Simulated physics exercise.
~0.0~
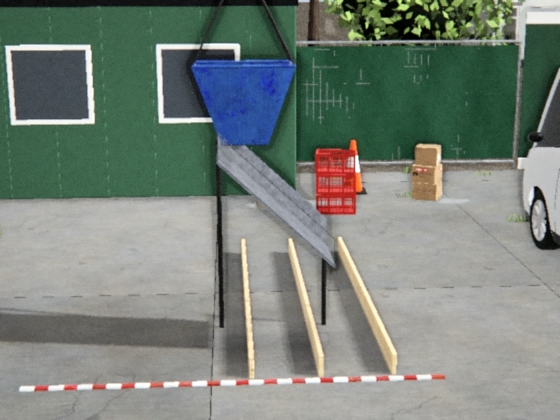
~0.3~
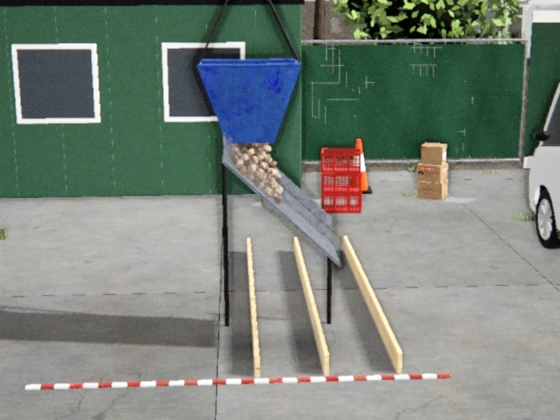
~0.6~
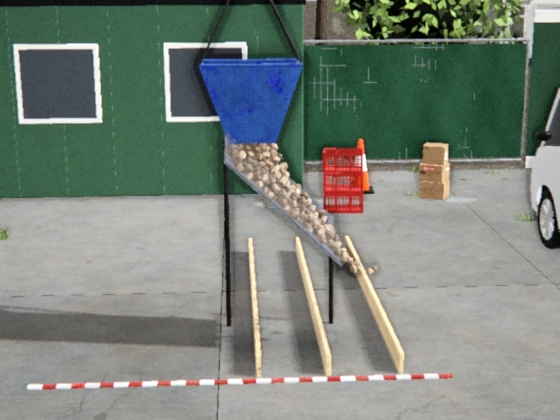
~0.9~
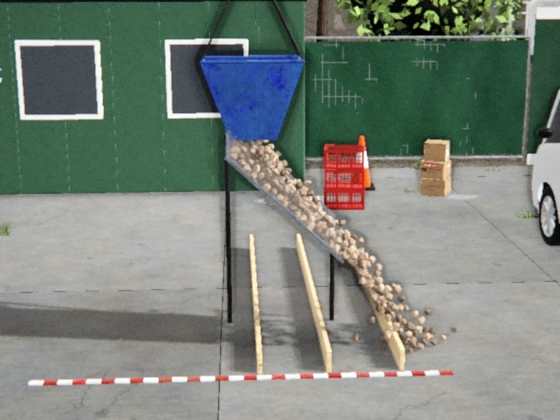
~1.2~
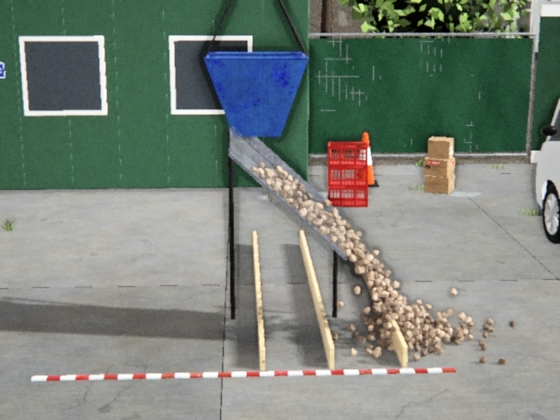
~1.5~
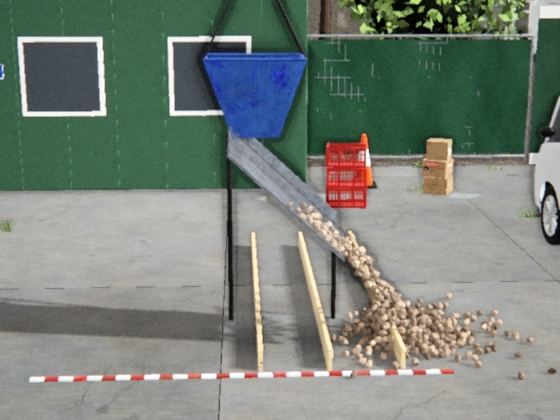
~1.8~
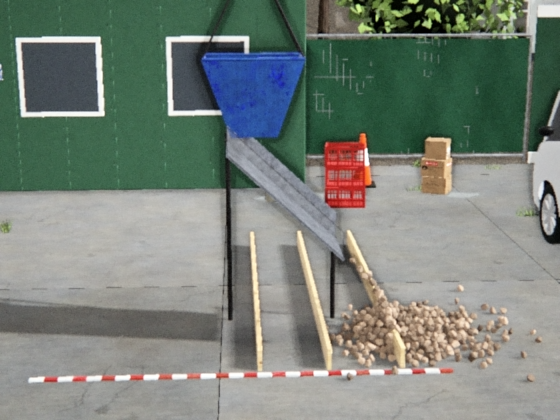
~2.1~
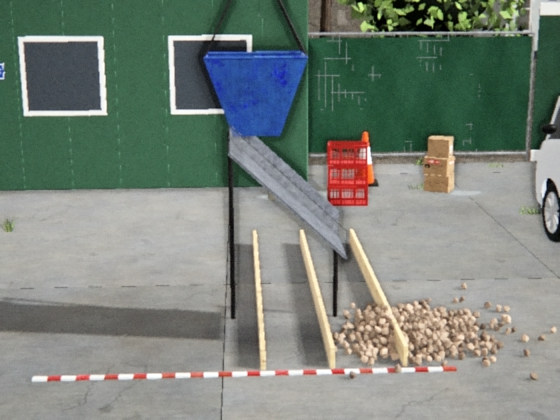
Brown stones poured from the bottom of a hanging blue skip, slid down a sloping steel chute to the right and piled up around the far-right plank, most of them settling beyond it and the rest in the right bay, leaving the left bay empty.
